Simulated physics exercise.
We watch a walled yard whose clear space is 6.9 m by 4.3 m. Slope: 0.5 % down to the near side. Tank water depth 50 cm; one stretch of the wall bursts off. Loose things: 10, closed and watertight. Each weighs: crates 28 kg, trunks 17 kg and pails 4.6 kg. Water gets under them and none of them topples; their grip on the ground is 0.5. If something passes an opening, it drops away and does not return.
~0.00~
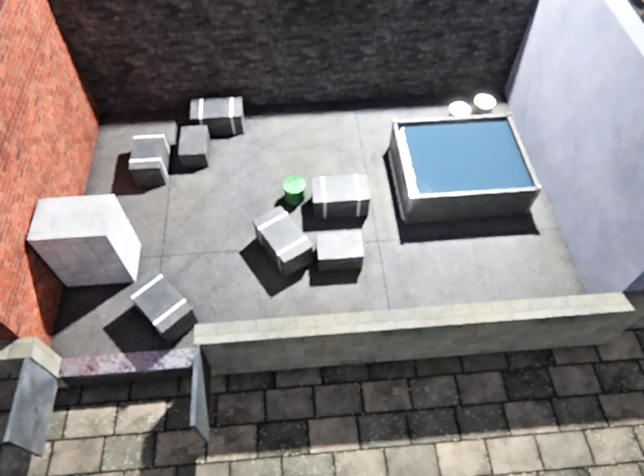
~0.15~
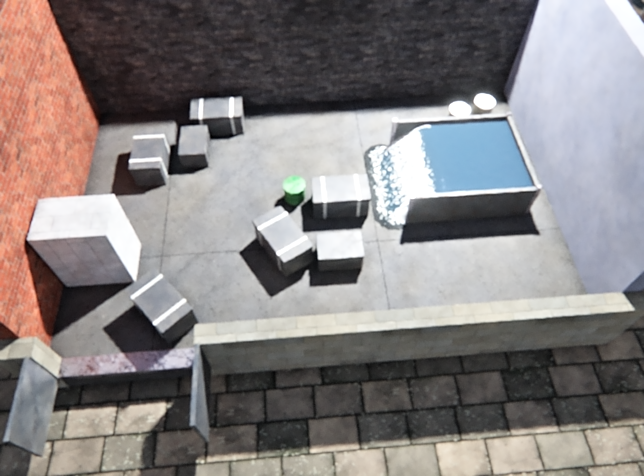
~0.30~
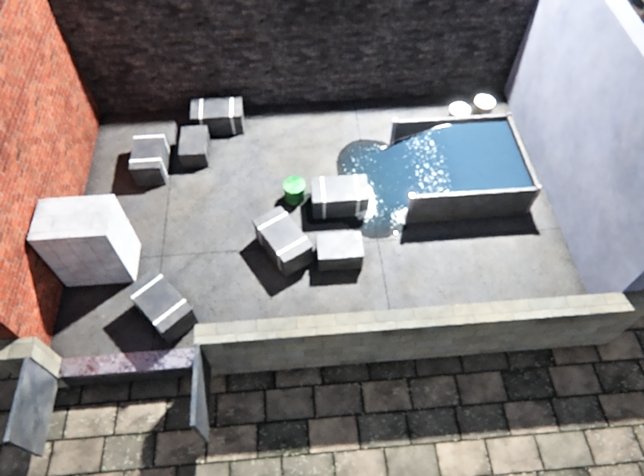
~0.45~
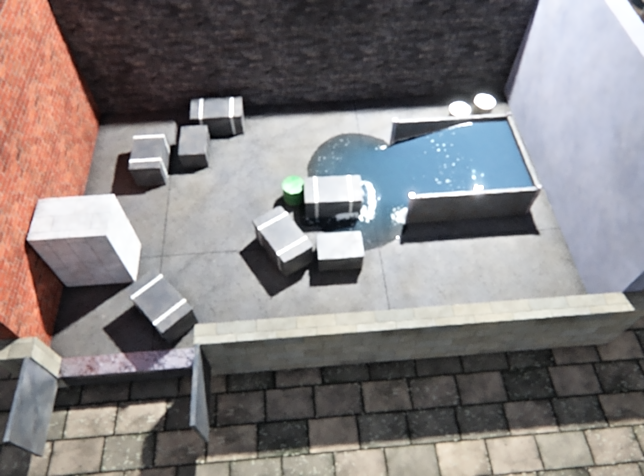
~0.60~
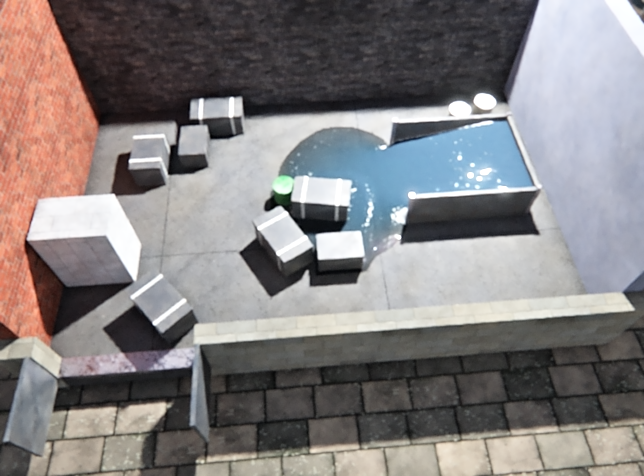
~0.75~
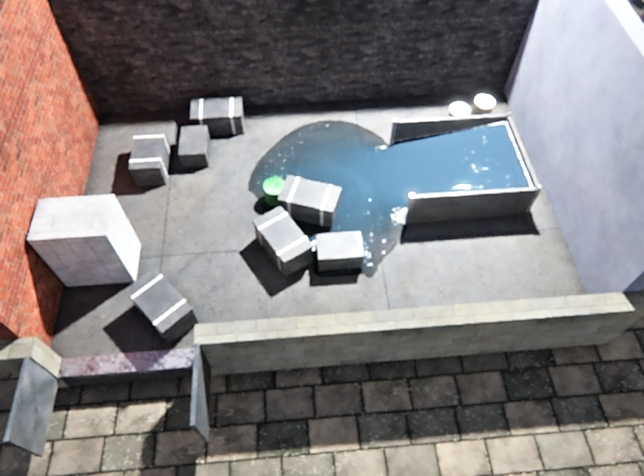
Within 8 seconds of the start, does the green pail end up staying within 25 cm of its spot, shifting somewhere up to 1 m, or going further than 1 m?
Outcome: A long move.
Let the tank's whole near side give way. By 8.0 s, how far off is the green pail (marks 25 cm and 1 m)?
Outcome for the green pail: No real movement.
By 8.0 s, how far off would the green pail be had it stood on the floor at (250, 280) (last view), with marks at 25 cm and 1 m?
By that time it is swept a long way.
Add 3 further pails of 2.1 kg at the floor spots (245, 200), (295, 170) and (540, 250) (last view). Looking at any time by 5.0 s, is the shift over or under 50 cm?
In turn: Past it, past it, short of it.
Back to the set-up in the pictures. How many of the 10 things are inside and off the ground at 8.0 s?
The count is 4.
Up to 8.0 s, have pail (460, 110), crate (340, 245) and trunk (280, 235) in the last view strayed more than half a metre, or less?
In that order: Short of it, short of it, more.
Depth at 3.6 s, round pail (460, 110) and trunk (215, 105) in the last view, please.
Some 0 cm at the first, some 15 cm at the second.
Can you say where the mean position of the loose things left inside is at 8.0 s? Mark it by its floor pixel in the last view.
I'd put it around (273, 205).
After 1.6 s the green pail is near (197, 206), 1.4 m from its start, aground; 0 of 10 are out; 1 afloat.
After 3.6 s the green pail is near (97, 205), 2.7 m from its start, afloat; 0 of 10 are out; 5 afloat.
After 5.6 s the green pail is near (153, 225), 2.0 m from its start, afloat; 1 of 10 are out; 4 afloat.
After 8.0 s the green pail is near (201, 303), 2.2 m from its start, afloat; 1 of 10 are out; 4 afloat.
